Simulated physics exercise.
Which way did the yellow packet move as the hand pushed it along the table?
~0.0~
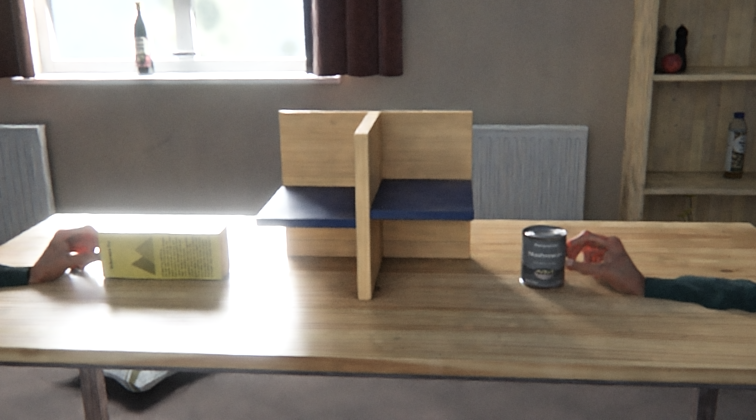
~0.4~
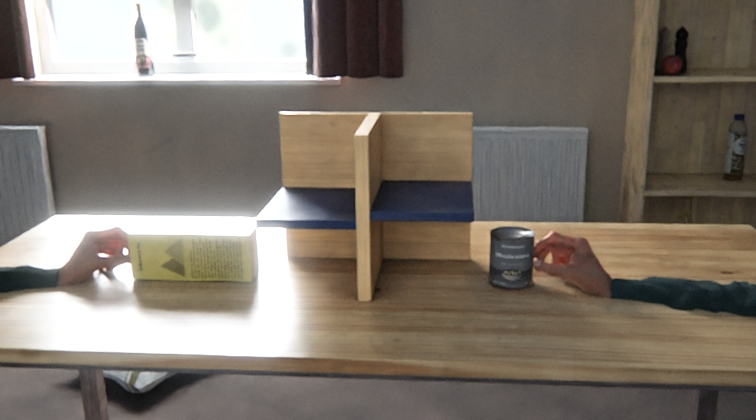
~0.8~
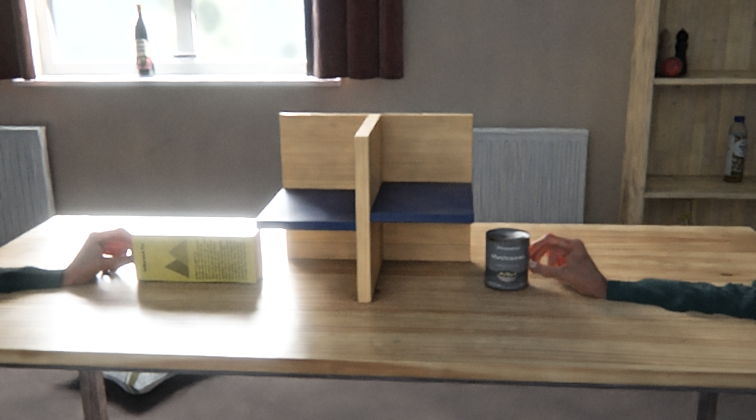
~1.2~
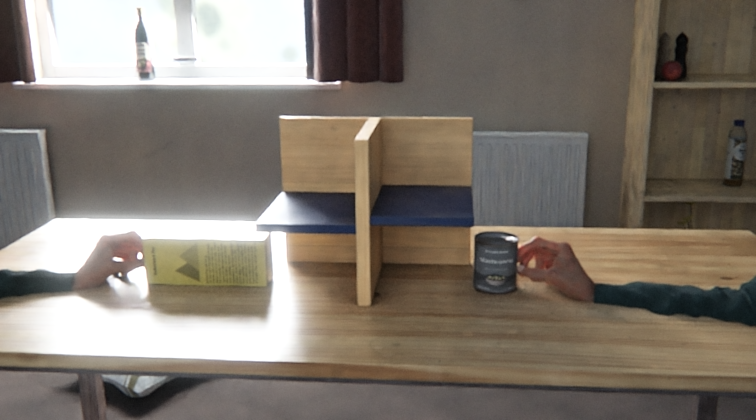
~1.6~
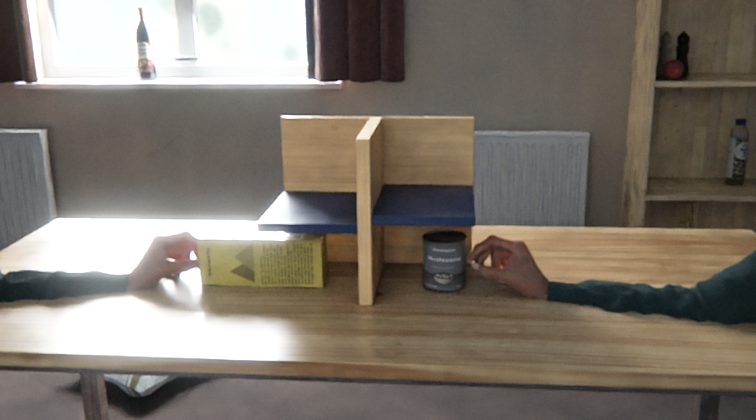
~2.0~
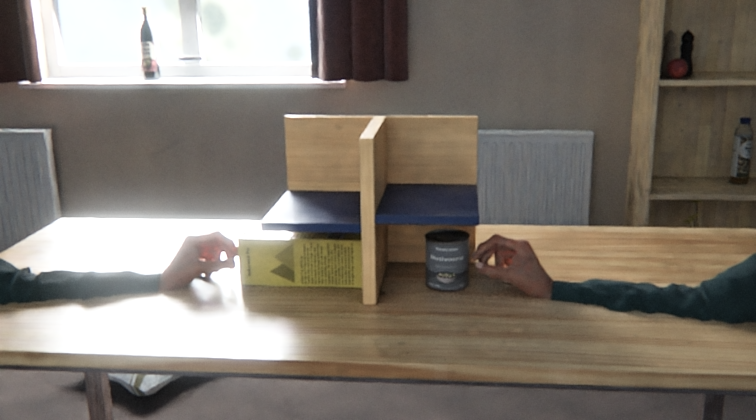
The yellow packet moved to the right, toward the middle of the shelf.
